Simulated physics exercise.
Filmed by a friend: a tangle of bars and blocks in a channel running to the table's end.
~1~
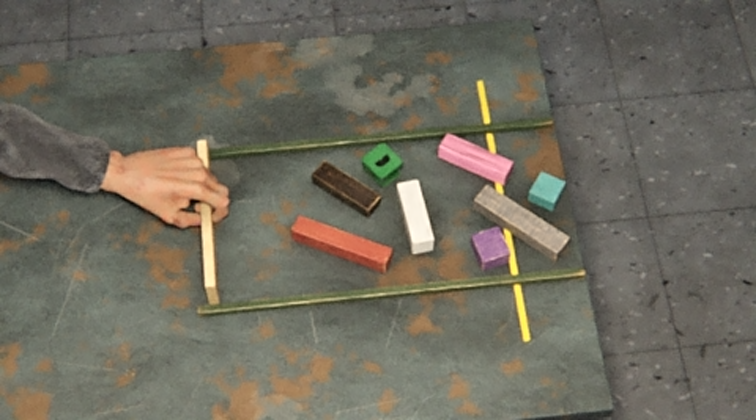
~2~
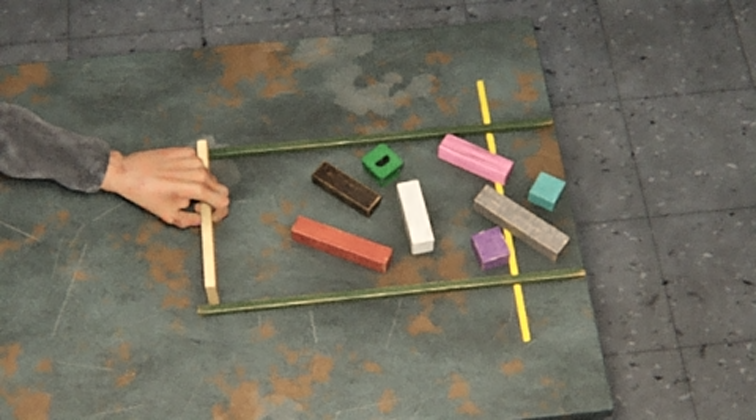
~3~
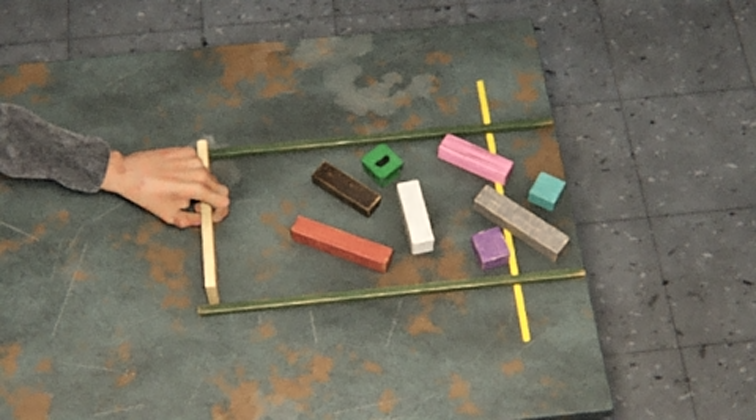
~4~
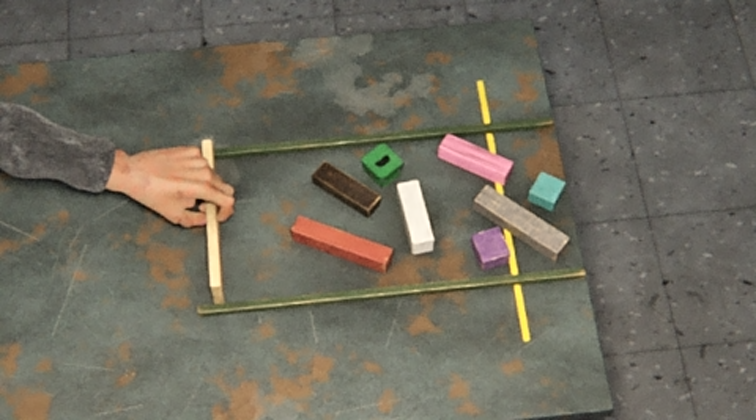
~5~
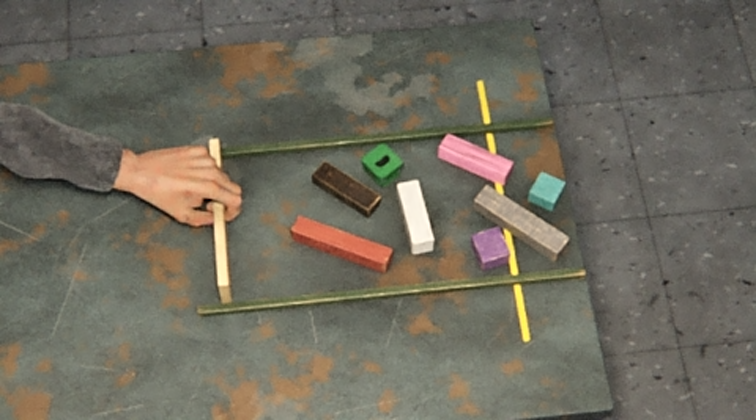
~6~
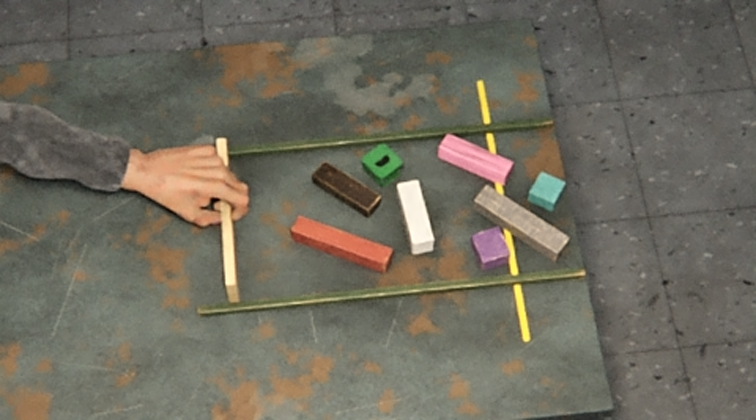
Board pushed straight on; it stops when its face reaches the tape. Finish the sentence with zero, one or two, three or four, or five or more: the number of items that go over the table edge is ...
The number of items that go over the table edge is three or four.
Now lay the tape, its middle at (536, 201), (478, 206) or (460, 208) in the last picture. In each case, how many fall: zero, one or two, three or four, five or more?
The falls would be 5 or more; either one or two; no fall at all.
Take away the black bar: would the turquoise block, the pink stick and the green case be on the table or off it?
So the turquoise block goes down, the pink stick keeps its place and the green case keeps its place.
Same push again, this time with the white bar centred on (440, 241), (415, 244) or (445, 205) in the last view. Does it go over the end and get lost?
Trying each place in order, it remains in place, it remains in place and it remains in place.
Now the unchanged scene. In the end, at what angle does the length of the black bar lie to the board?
About 20°.
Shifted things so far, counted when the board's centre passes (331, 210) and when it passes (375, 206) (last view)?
It comes to 2 for the first spot, 4 for the other.
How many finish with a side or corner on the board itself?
The count in contact is 2.
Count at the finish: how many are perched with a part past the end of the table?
I'd say 2 of them.
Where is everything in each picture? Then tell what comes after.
In the first frame, turquoise block (547, 191); grey bar (521, 223); pink stick (475, 159); board (208, 222); tape (502, 204).
In the second frame, grey bar (521, 223); green case (382, 167).
In the third frame, pink stick (475, 160); board (208, 222).
In the fourth frame, turquoise block (547, 191); black bar (346, 189).
In the fifth frame, grey bar (521, 223); red bar (342, 245).
In the sixth frame, turquoise block (547, 191); grey bar (521, 223); pink stick (475, 160); board (227, 220); tape (502, 204).
Soon after, none off yet; turquoise block at rest near (547, 191); grey bar at rest near (521, 223); pink stick at rest near (475, 160).
In the end, the number that fall off is three or four; gone, purple block, pink stick, grey bar and turquoise block.
